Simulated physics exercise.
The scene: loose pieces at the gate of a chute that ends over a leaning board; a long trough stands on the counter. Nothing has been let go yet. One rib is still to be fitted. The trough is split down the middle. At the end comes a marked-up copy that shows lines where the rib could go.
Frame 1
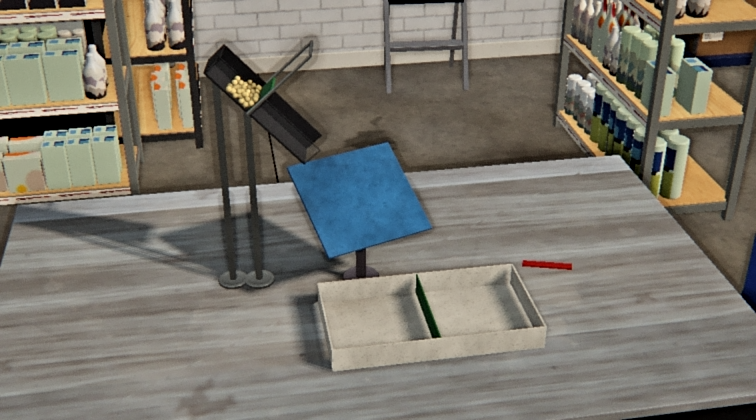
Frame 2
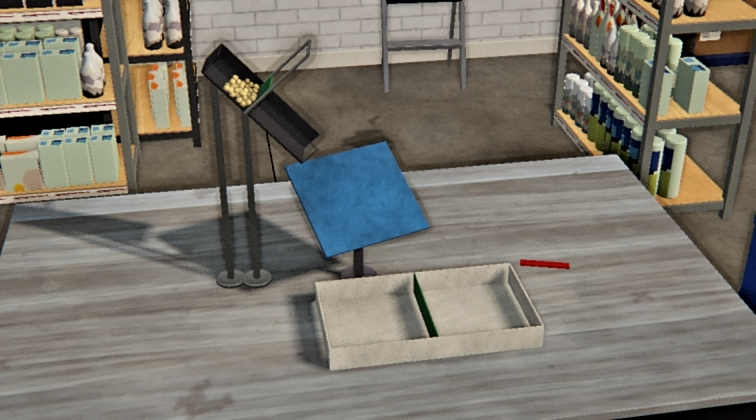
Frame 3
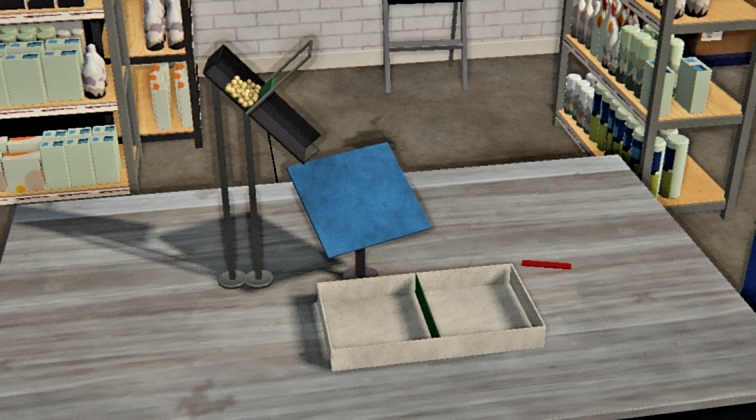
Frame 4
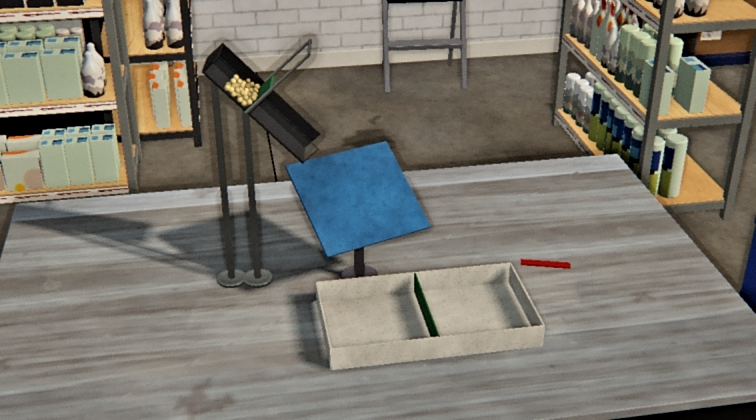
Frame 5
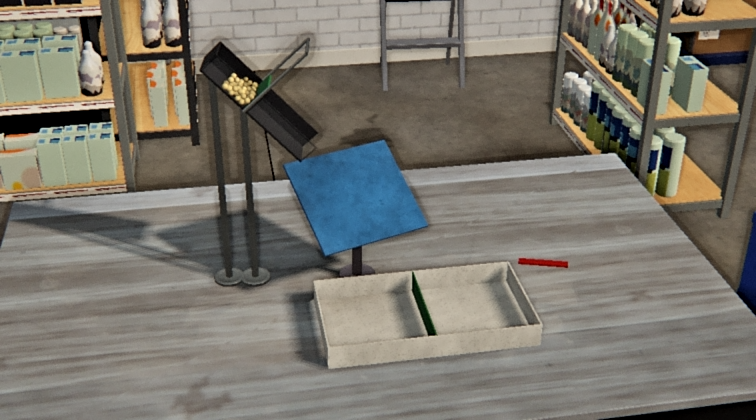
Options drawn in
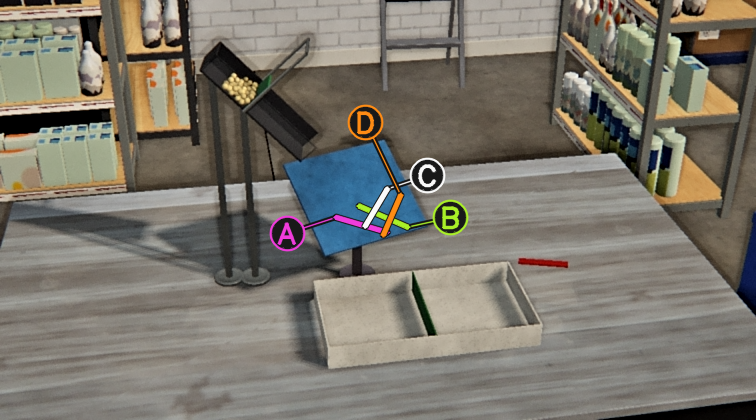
Nothing moves apart from a very slight shift of the view; the pale beans stay heaped behind the shut gate of the dark, sloping chute. Below it, the tilted blue board stands behind a long, empty trough with a green middle divider, and a red strip lies to the right on the grey counter.
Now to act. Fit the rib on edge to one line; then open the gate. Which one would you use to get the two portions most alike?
Line B.
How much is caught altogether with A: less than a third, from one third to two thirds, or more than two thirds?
More than two thirds.
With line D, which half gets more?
More lands on the left.
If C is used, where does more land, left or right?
More lands on the left.
On the marked copy, line A from (336, 217) to (387, 232); line B from (359, 206) to (407, 227); line C from (387, 188) to (365, 226); line D from (400, 195) to (383, 234).
For line A, of what is caught, just a few in the left half, almost all in the right.
For line B, of what is caught, roughly half in the left half, roughly half in the right.
For line C, of what is caught, almost all in the left half, about a tenth in the right.
For line D, of what is caught, almost all in the left half, about a tenth in the right.
